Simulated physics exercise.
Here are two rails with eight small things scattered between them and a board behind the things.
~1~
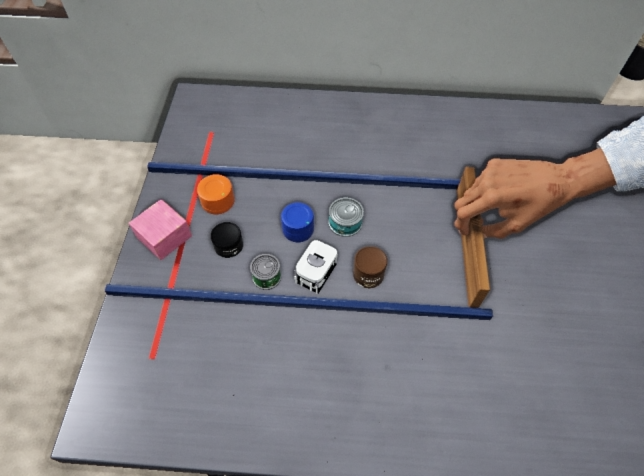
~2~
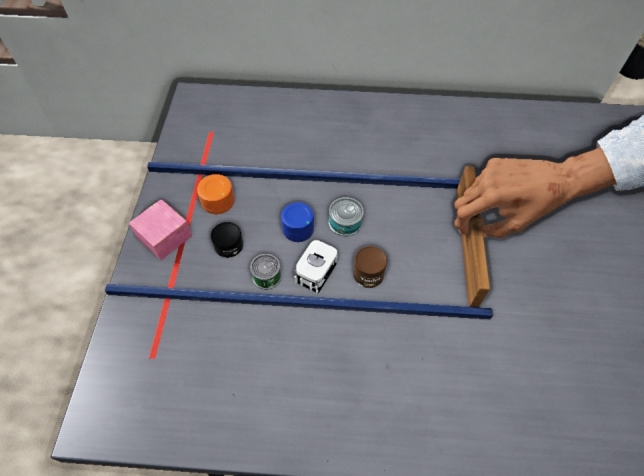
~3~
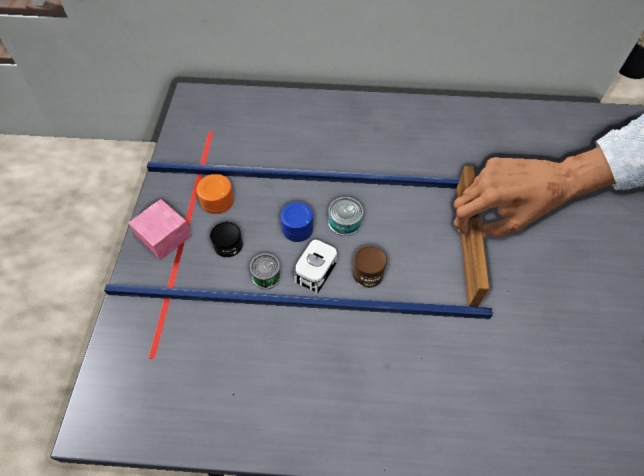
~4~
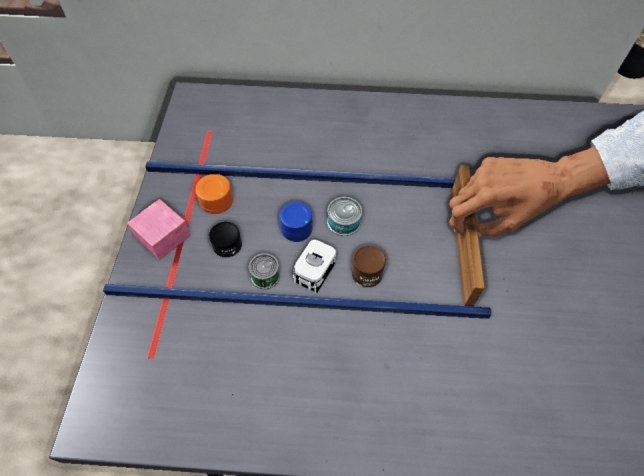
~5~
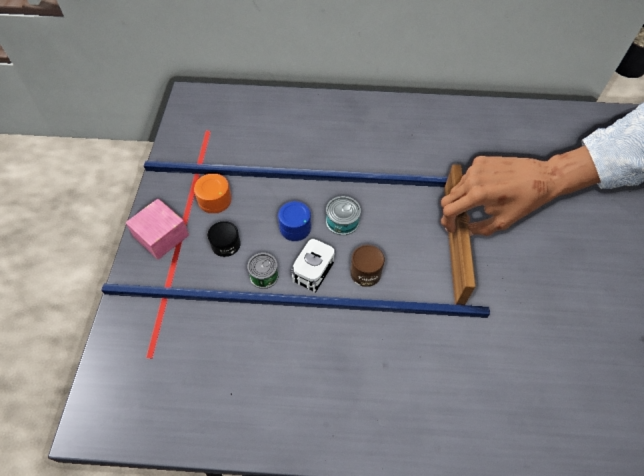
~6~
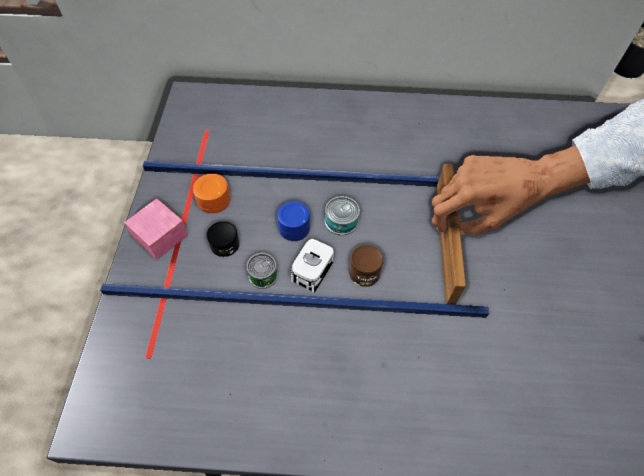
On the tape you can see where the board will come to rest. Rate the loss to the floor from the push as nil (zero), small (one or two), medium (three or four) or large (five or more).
The loss is small.
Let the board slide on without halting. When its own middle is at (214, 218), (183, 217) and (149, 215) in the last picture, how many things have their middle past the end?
The numbers past the end are 0, 2 and 4.
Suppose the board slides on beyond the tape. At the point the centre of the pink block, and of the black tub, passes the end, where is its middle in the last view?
First it's close to (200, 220), next close to (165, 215).
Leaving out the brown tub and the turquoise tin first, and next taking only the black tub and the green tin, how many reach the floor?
First 0, then 0.
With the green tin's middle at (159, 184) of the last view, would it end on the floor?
Drops.
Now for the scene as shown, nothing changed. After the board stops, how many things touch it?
It ends up touching 3.
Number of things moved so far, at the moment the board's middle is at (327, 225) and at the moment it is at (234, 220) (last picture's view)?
Respectively 5 and 8.
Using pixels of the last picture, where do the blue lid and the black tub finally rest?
Look around (162, 228) for the first and around (131, 233) for the second.
Early on, none off yet; pink block at rest near (157, 229); orange lid at rest near (212, 194); black tub at rest near (223, 239).
A while later, none off yet; pink block at rest near (157, 229); orange lid at rest near (212, 194); black tub moving near (219, 237).
Finally, the number that fall off is one or two; lost, green tin and pink block.
